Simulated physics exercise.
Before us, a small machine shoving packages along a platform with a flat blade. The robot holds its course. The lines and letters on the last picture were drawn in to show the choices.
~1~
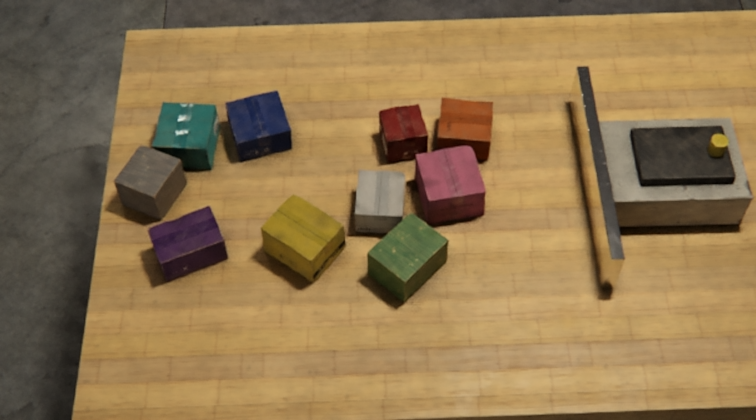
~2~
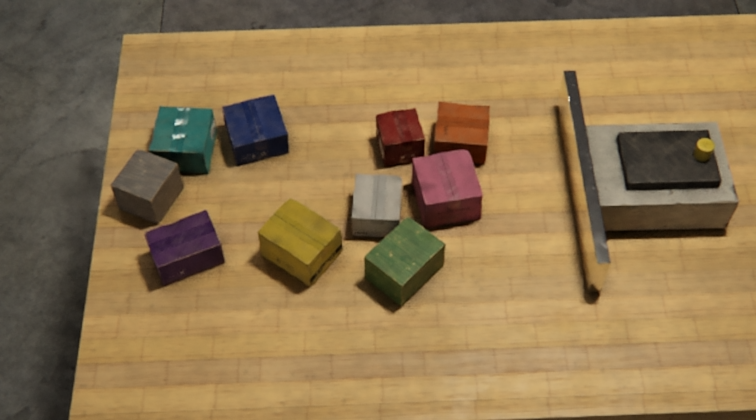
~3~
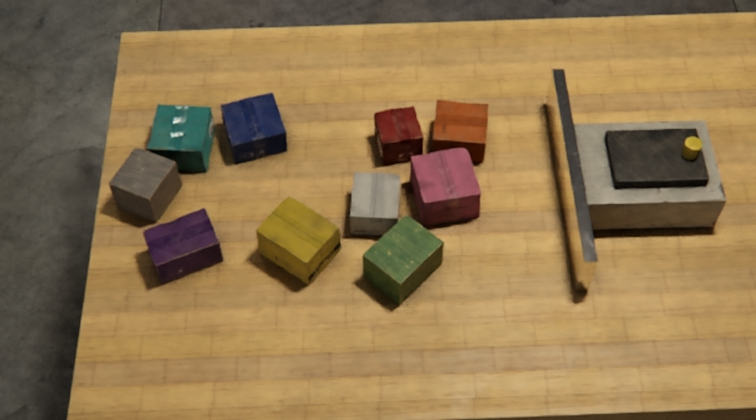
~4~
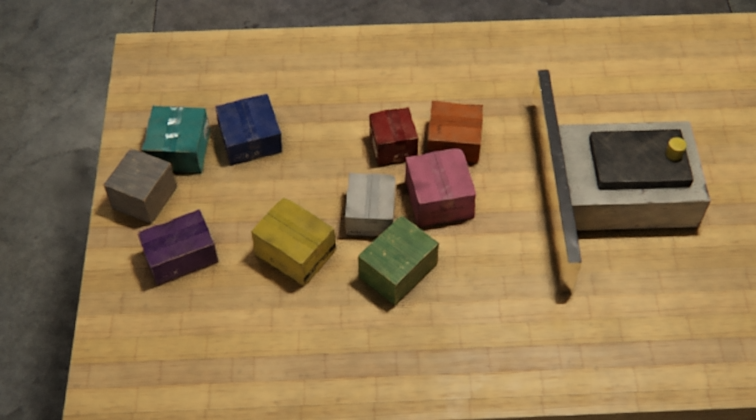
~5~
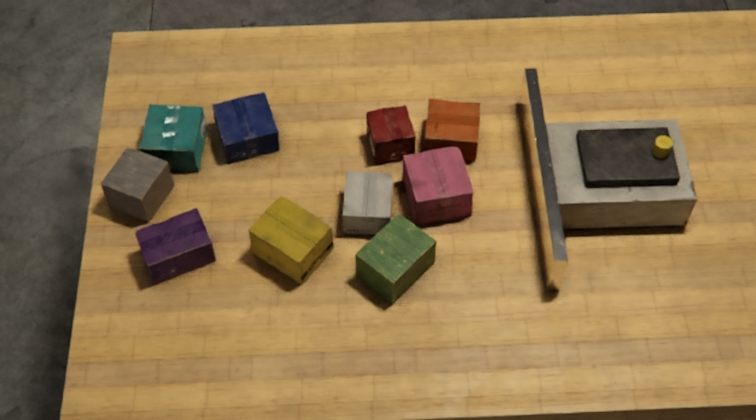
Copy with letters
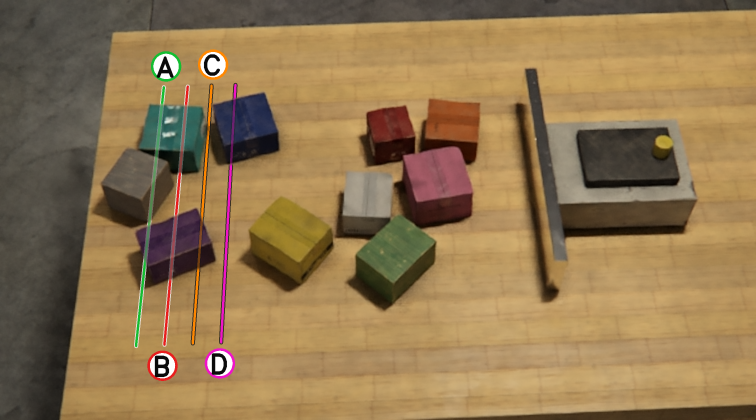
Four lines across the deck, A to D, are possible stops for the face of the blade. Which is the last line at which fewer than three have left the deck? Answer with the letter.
No farther than D.
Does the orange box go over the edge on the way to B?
By then, no.
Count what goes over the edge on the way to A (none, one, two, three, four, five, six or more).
In all, six or more.
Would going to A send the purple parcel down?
Yes.
On the marked copy, A at (151, 206); B at (177, 205); C at (203, 204); D at (229, 203).
Following D. Soon after the start, robot (507, 160); green crate (389, 259); red parcel (347, 135).
Later, robot (392, 165); turquoise box (134, 139); purple parcel (155, 244).
In the end, robot (305, 168); turquoise box over the edge; purple parcel over the edge; two fallen.
As for the rest, A drops seven; B drops four; C drops four.
